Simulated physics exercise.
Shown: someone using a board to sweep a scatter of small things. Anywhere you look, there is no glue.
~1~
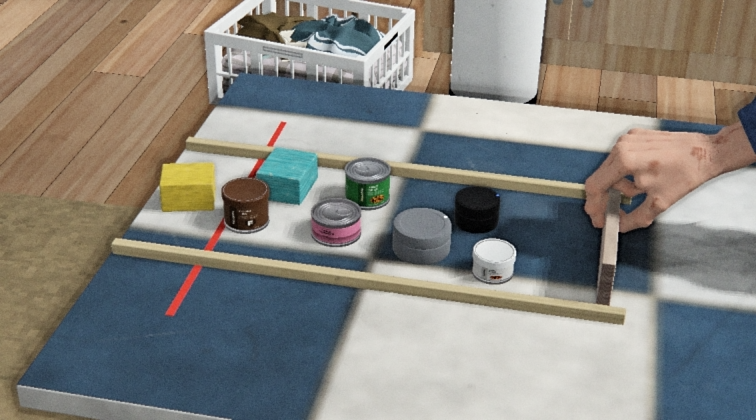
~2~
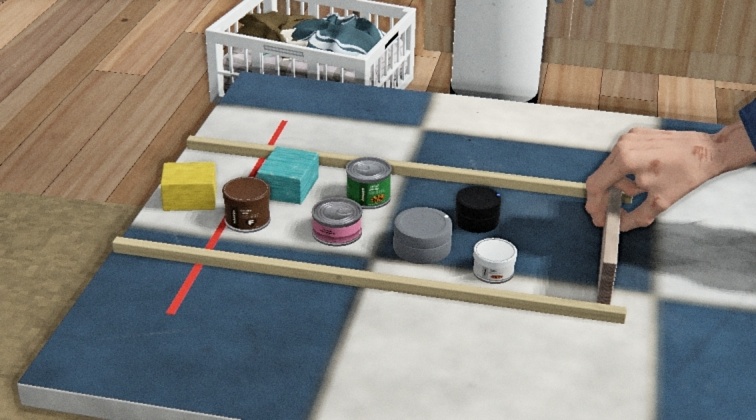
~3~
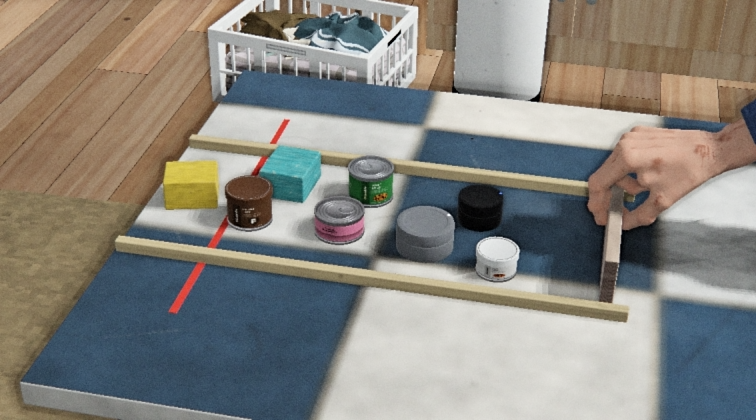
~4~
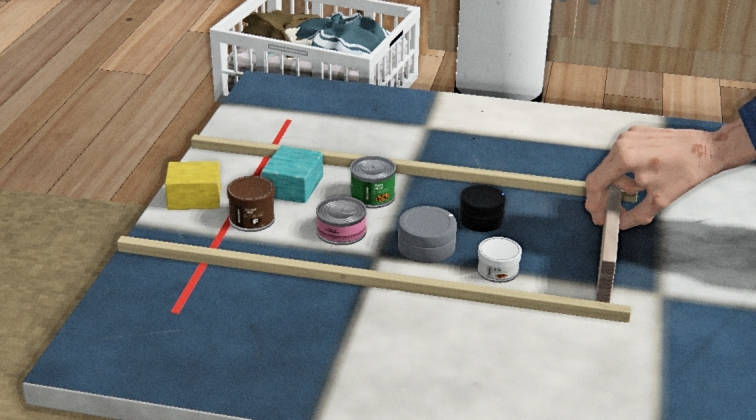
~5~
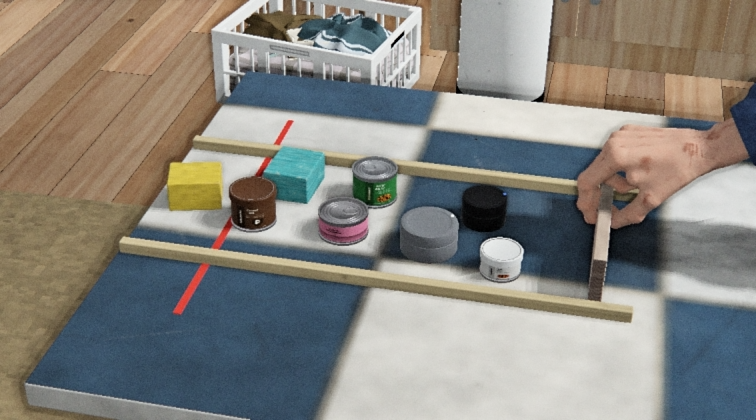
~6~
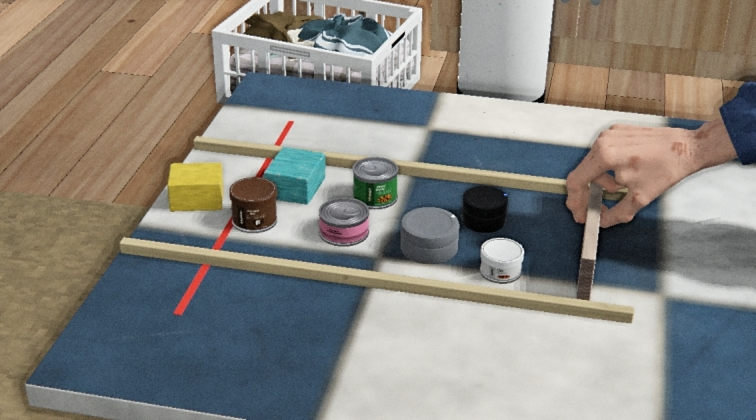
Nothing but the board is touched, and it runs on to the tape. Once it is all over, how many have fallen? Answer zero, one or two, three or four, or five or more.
When it is over, one or two have fallen.
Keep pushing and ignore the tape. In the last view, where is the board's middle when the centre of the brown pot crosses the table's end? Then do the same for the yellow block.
I'd put it close to (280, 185), and close to (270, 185) for the other one.
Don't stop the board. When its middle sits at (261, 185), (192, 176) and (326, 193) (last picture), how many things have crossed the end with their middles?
Past the end: 2, 4 and 0.
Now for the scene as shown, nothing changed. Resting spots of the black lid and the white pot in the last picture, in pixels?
Around (228, 180) and around (198, 234).
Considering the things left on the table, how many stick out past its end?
That would be 2.
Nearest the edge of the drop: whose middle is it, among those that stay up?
It's the pink pot that ends nearest.
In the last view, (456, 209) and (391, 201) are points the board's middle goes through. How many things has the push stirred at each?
Up to then 3, and up to the other point 5.
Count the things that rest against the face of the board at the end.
Contact count: 4.
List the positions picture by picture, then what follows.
The first picture shows yellow block (188, 187); brown pot (246, 205); turquoise block (288, 176); board (610, 231); tape (234, 206).
The second picture shows brown pot (247, 205); black lid (478, 209).
The third picture shows turquoise block (291, 173); white pot (497, 260).
The fourth picture shows yellow block (194, 185); green tin (373, 182).
The fifth picture shows brown pot (253, 205); board (602, 227).
The sixth picture shows yellow block (196, 187); brown pot (254, 205); turquoise block (295, 175); board (592, 226); tape (242, 205).
A little later, none off yet; yellow block at rest near (196, 187); brown pot at rest near (254, 205); turquoise block at rest near (295, 175).
Next, none off yet; yellow block moving near (186, 184); brown pot shifted about its own width near (220, 203); turquoise block at rest near (292, 174).
When it is over, the number that fall off is one or two; down, brown pot and yellow block.
